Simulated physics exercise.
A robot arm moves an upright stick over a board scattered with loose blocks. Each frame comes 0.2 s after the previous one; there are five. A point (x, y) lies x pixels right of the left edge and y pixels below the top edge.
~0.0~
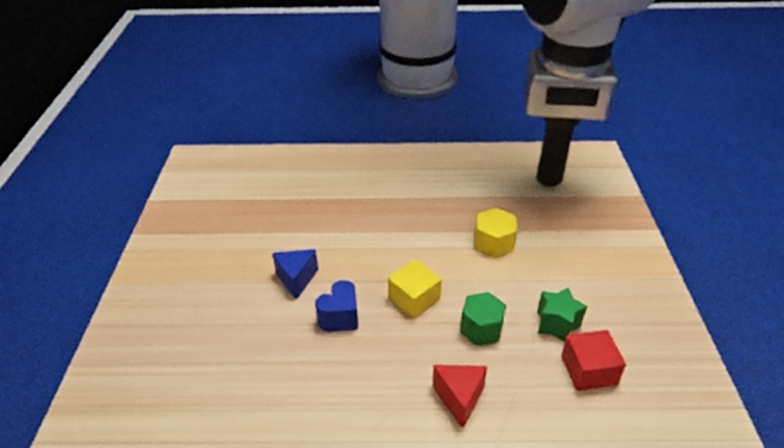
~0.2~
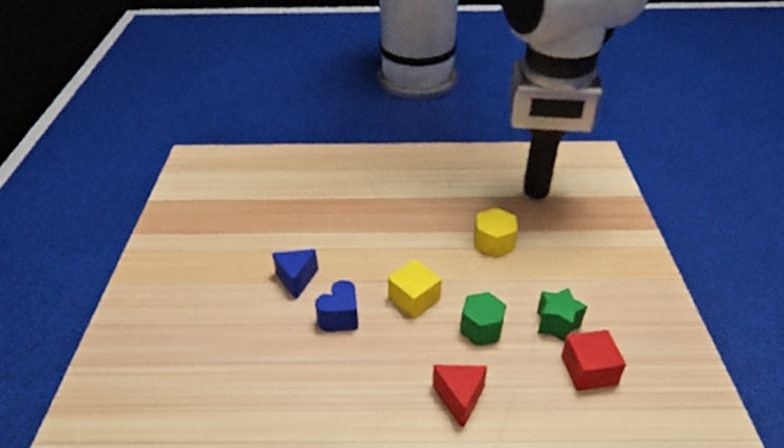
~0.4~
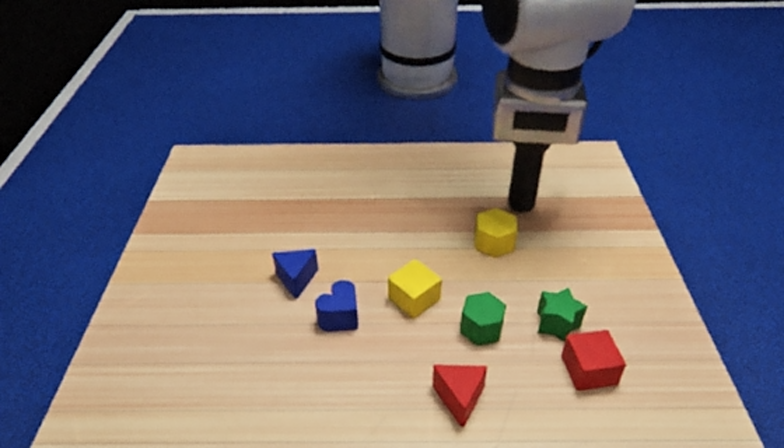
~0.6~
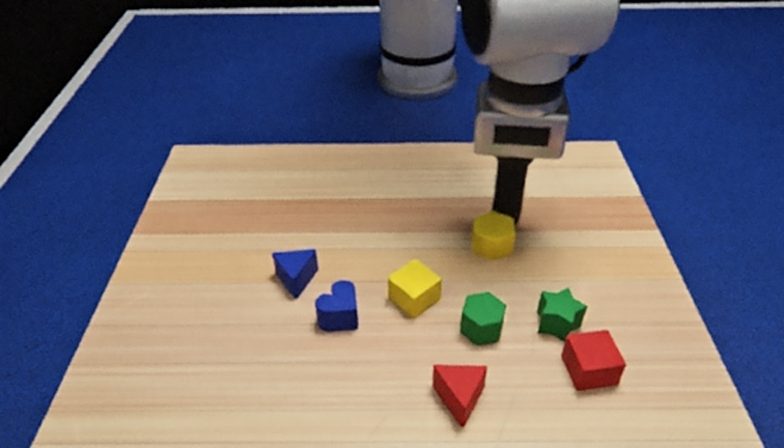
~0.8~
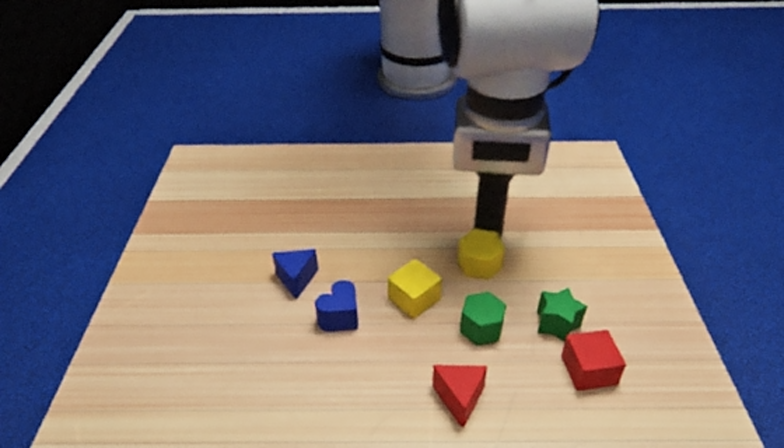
A robot arm lowered its black stick toward the left across a wooden board of colorful blocks, reached the yellow hexagon, and pushed it slightly down and left while the other blocks stayed still.
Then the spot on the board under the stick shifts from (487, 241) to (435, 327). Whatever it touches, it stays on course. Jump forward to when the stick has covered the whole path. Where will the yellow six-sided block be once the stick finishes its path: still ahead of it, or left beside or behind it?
By the time the path ends, the yellow six-sided block is still sitting right in front of the stick.
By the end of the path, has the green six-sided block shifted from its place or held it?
It will be nudged away from its spot.
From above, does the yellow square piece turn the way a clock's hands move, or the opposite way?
The yellow square piece rotates clockwise.
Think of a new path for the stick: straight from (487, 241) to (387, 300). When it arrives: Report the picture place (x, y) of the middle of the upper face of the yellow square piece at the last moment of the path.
The top centre is at (394, 308).
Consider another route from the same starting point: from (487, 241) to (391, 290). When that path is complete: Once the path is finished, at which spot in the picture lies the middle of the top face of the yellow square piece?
At pixel (402, 295).
What follows on the original path. One third of the way, stick at (472, 260); yellow six-sided block at (469, 273).
Two thirds of the way, stick at (455, 289); yellow six-sided block at (456, 305), turned 25° anticlockwise; green six-sided block at (491, 333), turned 35° anticlockwise.
At the end, stick at (436, 320); yellow square piece at (404, 285), turned 55° clockwise; red triangle not moved; yellow six-sided block at (441, 341), turned 35° anticlockwise; green six-sided block at (492, 336), turned 45° anticlockwise.
